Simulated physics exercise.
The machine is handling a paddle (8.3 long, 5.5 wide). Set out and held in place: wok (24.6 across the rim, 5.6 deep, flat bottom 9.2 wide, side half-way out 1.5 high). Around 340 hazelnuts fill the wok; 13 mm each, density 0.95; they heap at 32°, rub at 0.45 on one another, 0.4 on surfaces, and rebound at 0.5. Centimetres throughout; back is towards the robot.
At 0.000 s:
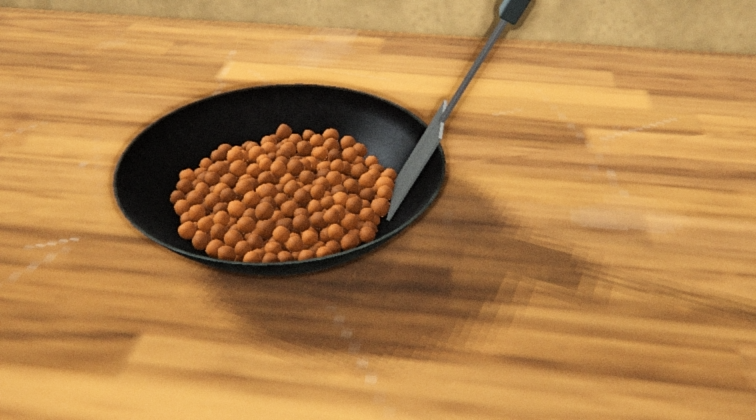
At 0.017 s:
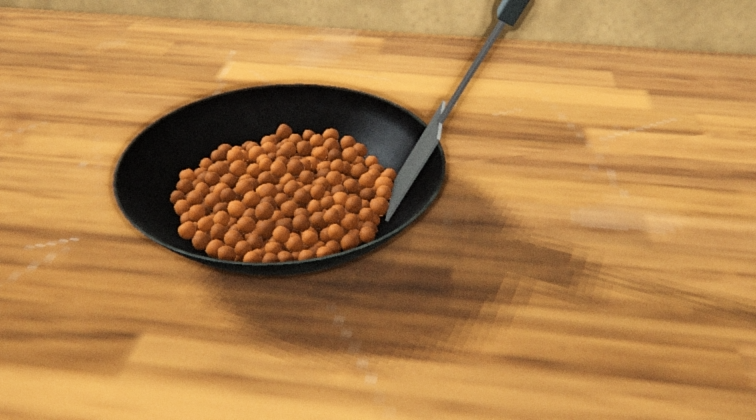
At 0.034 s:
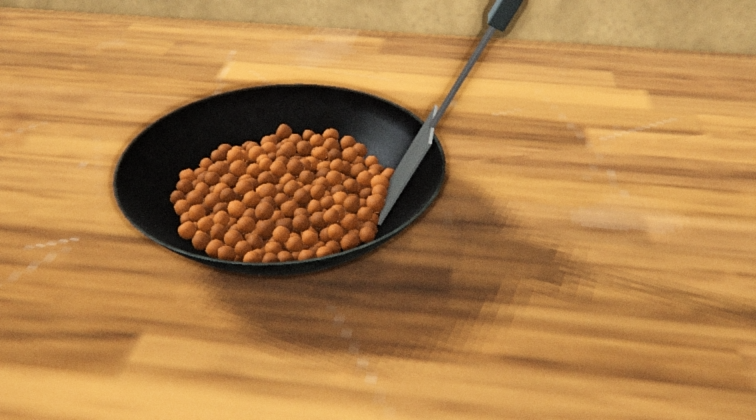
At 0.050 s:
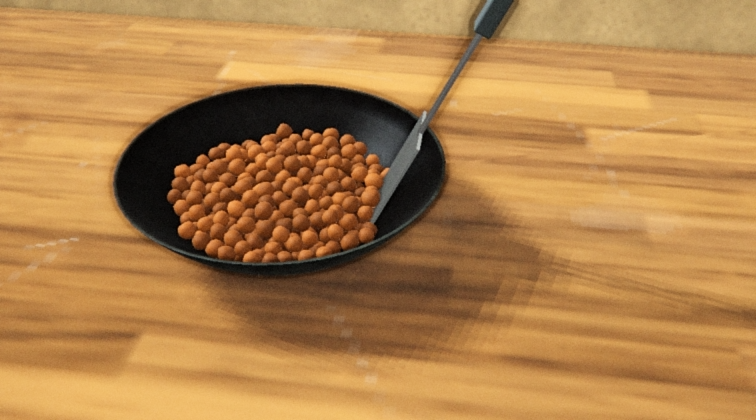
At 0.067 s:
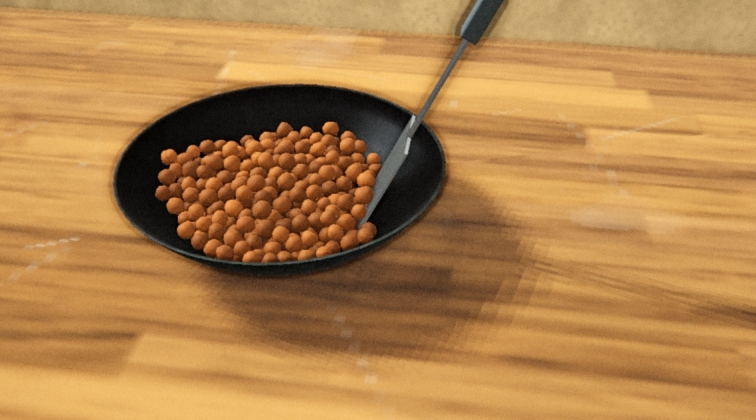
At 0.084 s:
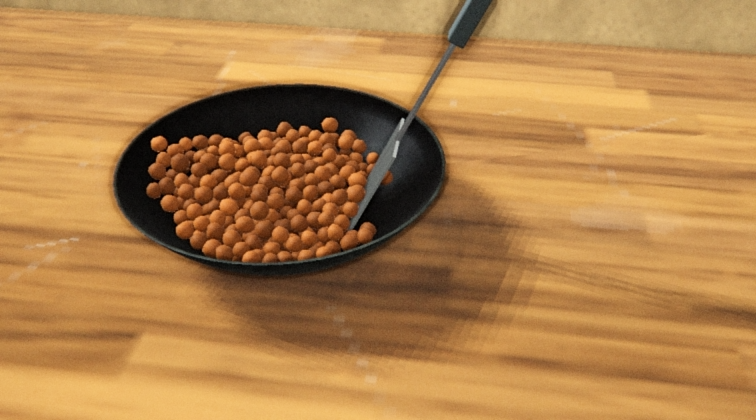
A grey metal paddle with a dark handle slides slowly leftward through a heap of hazelnuts, keeping its steep slant as its blade nudges the heap to the left and a few nuts shift up the far side. The reddish-brown nuts fill much of a black wok left of centre, its shadow falling rightward. The still view looks down on a striped, light-brown wooden surface before a beige strip.
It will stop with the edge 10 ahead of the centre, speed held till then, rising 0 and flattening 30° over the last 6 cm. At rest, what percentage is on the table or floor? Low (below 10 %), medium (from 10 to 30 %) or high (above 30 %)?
Share on the table or floor: Medium (from 10 to 30 %).
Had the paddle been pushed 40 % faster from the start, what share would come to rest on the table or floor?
In that case some 25 per cent.
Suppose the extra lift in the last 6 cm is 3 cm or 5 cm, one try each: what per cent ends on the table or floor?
About 25 and 20 per cent.
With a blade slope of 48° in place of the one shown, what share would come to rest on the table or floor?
Then about 15 per cent.
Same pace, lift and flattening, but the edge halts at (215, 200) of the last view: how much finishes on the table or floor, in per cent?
About 5 per cent.
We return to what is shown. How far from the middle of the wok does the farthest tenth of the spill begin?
Roughly 30 cm.
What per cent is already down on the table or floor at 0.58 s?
Roughly 15 per cent.
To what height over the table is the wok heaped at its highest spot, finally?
Some 7.5 cm.
By 0.20 s, sloping 65°, highest piece 7 above the table; 339 in the wok, 1 on the blade or in flight.
By 0.32 s, sloping 54°, highest piece 7 above the table; 336 in the wok, 2 on the table or floor, 2 on the blade or in flight.
By 0.58 s, sloping 35°, highest piece 7 above the table; 282 in the wok, 54 on the table or floor, 4 on the blade or in flight.
By 1.63 s, sloping 35°, highest piece 7 above the table; 282 in the wok, 58 on the table or floor.
Final count, 282 in the wok, 58 on the table or floor. That is 17 % on the table or floor.
